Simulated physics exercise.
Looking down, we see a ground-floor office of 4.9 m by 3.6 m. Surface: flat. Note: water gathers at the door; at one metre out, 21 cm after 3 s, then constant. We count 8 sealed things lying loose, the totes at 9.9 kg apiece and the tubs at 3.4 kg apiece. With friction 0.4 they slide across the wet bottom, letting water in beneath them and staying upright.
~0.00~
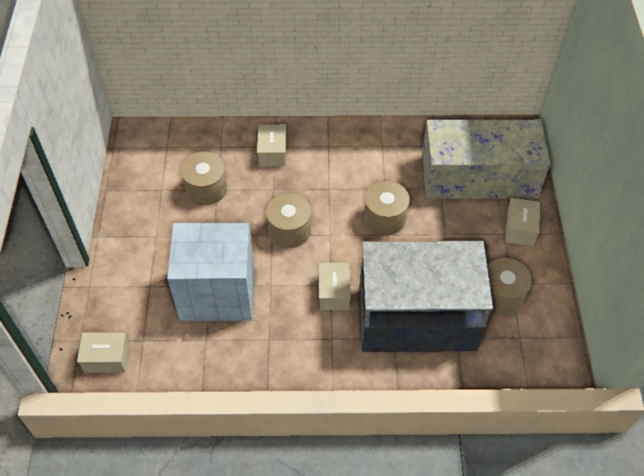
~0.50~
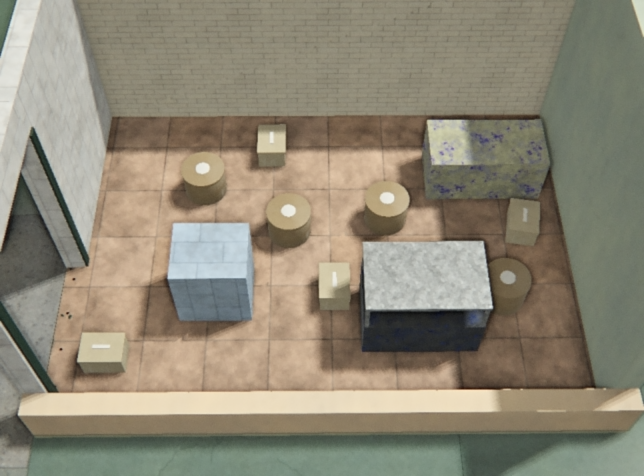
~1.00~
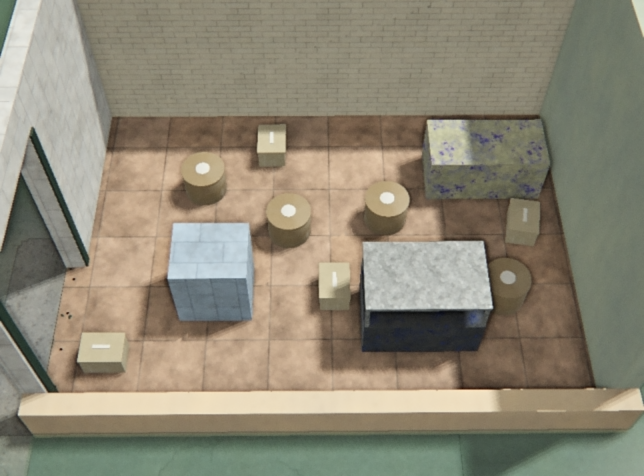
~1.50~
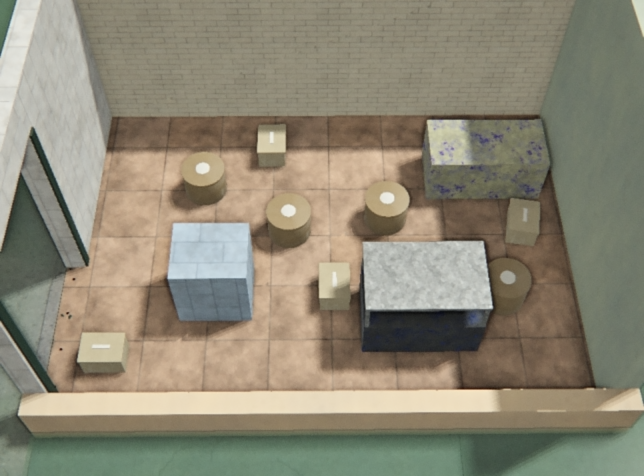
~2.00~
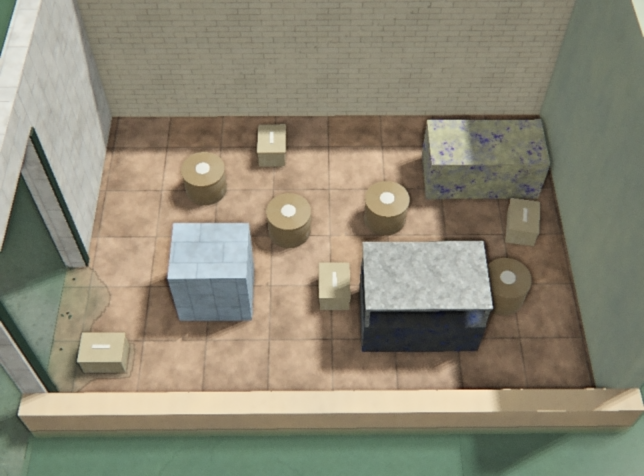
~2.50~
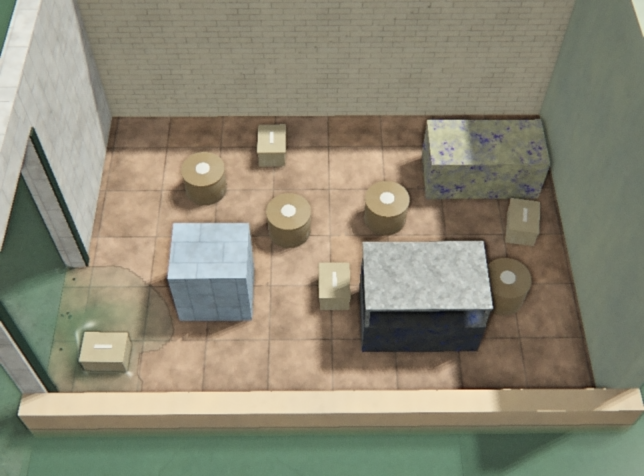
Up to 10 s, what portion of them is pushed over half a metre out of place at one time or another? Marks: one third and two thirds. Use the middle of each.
Two thirds plus.
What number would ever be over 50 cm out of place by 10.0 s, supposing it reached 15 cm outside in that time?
Result: 3.
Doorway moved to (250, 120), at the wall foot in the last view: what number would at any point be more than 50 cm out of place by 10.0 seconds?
Then 7 of them would.
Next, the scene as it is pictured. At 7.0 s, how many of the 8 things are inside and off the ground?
It comes to 4 of them.
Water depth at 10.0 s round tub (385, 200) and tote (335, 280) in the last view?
Close to 13 and 8 centimetres.
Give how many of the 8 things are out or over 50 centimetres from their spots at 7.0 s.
By my tally, 3.
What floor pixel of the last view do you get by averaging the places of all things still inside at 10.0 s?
I'd put it around (378, 189).
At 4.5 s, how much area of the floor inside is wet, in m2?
My estimate is roughly 7.0 m2.
After 3.5 s 1 of 8 are over 50 cm from their spots; 0 afloat.
After 4.5 s 2 of 8 are over 50 cm from their spots; 0 afloat.
After 7.0 s 3 of 8 are over 50 cm from their spots; 4 afloat.
After 10.0 s 8 of 8 are over 50 cm from their spots, and 8 have been at some point; 6 afloat.
